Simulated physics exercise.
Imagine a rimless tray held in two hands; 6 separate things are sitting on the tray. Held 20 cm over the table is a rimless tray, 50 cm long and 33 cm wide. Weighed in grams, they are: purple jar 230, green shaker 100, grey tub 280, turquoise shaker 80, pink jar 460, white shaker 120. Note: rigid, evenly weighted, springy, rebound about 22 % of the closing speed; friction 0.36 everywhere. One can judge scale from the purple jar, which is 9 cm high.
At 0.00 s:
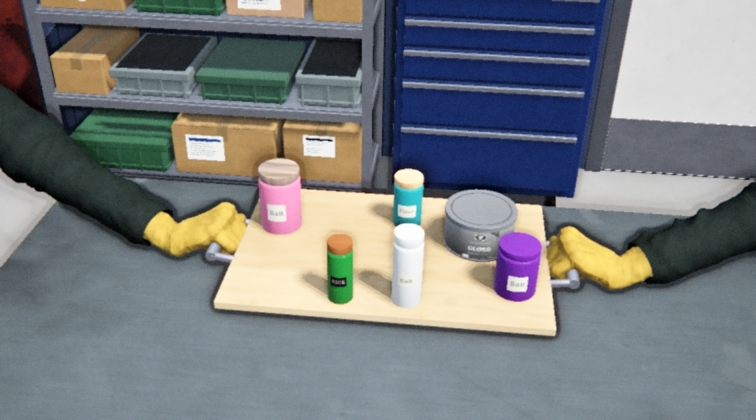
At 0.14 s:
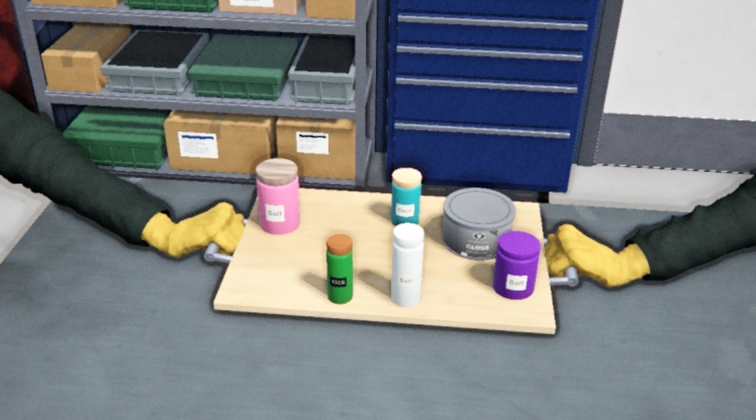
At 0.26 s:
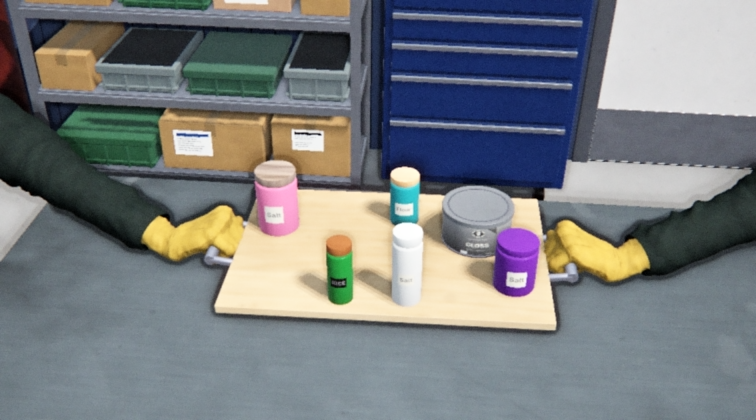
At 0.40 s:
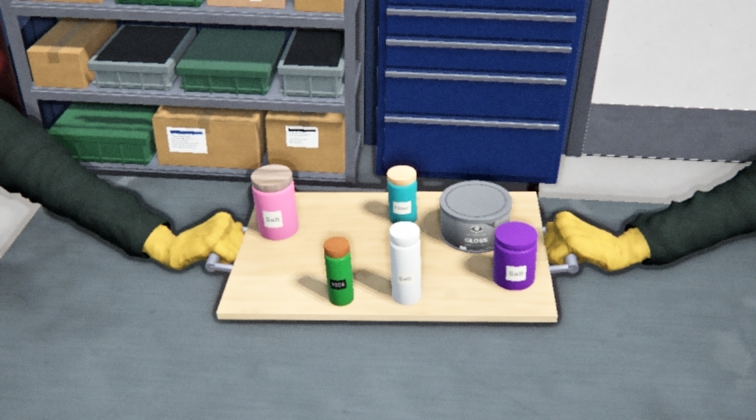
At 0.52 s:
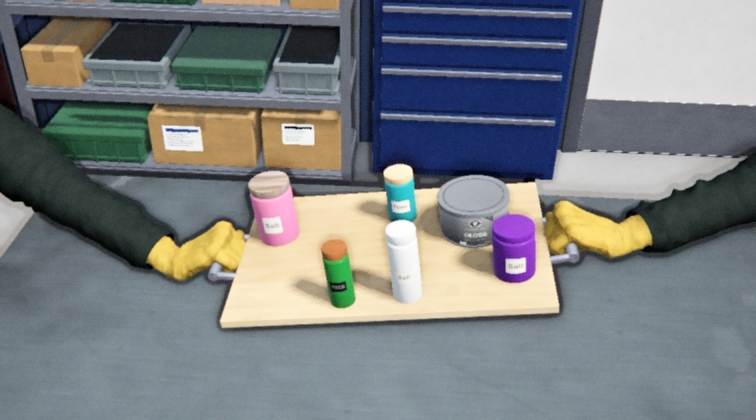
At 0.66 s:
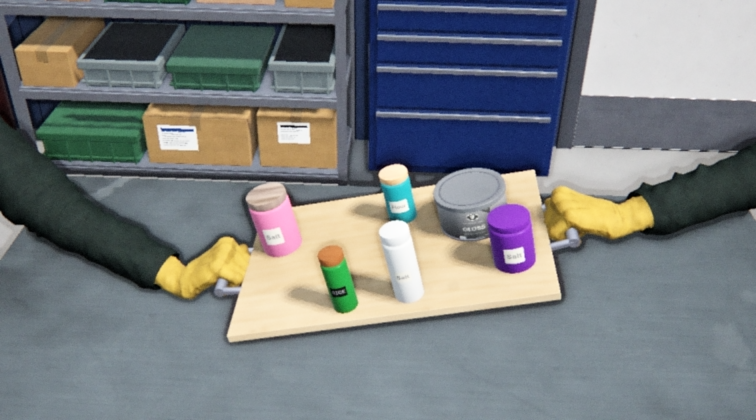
At the start, two yellow-gloved hands hold a level wooden tray carrying a pink jar, a purple jar, a grey tub and green, white and turquoise shakers. The background shifts slightly, then the hands tilt the tray gradually, its left side lowering and right side rising, while the containers lean with it.
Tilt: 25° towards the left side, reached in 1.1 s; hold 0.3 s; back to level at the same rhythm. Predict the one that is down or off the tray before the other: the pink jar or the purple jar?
Before the other: The first.
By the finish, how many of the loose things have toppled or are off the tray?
That makes 6.
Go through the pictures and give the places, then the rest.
The first frame shows tray level; pink jar (280, 197); purple jar (517, 267).
The second frame shows tray level; turquoise shaker (406, 199); white shaker (407, 266).
The third frame shows tray at 1°, left edge down; green shaker (340, 270); grey tub (477, 221).
The fourth frame shows tray at 4°, left edge down; turquoise shaker (402, 196); white shaker (406, 264).
The fifth frame shows tray at 7°, left edge down; green shaker (339, 274); grey tub (474, 211).
The sixth frame shows tray at 13°, left edge down; pink jar (274, 220); purple jar (512, 239).
Around 1.36 s, tray at 25°, left edge down; pink jar now off the tray; purple jar shifted 9 cm near (443, 237); green shaker on its side.
Around 1.66 s, tray at 24°, left edge down; green shaker now off the tray; purple jar shifted 26 cm near (344, 268); white shaker on its side.
Around 1.96 s, tray at 16°, left edge down; purple jar, grey tub, turquoise shaker and white shaker now off the tray.
Around 2.26 s, tray at 5°, left edge down.
Finally (3.1 s), off the tray, purple jar, green shaker, grey tub, turquoise shaker, pink jar and white shaker. Final places as that camera would see them, pink jar near (216, 286), purple jar near (103, 362). Pink jar went at 1.32 s; purple jar went at 1.94 s.
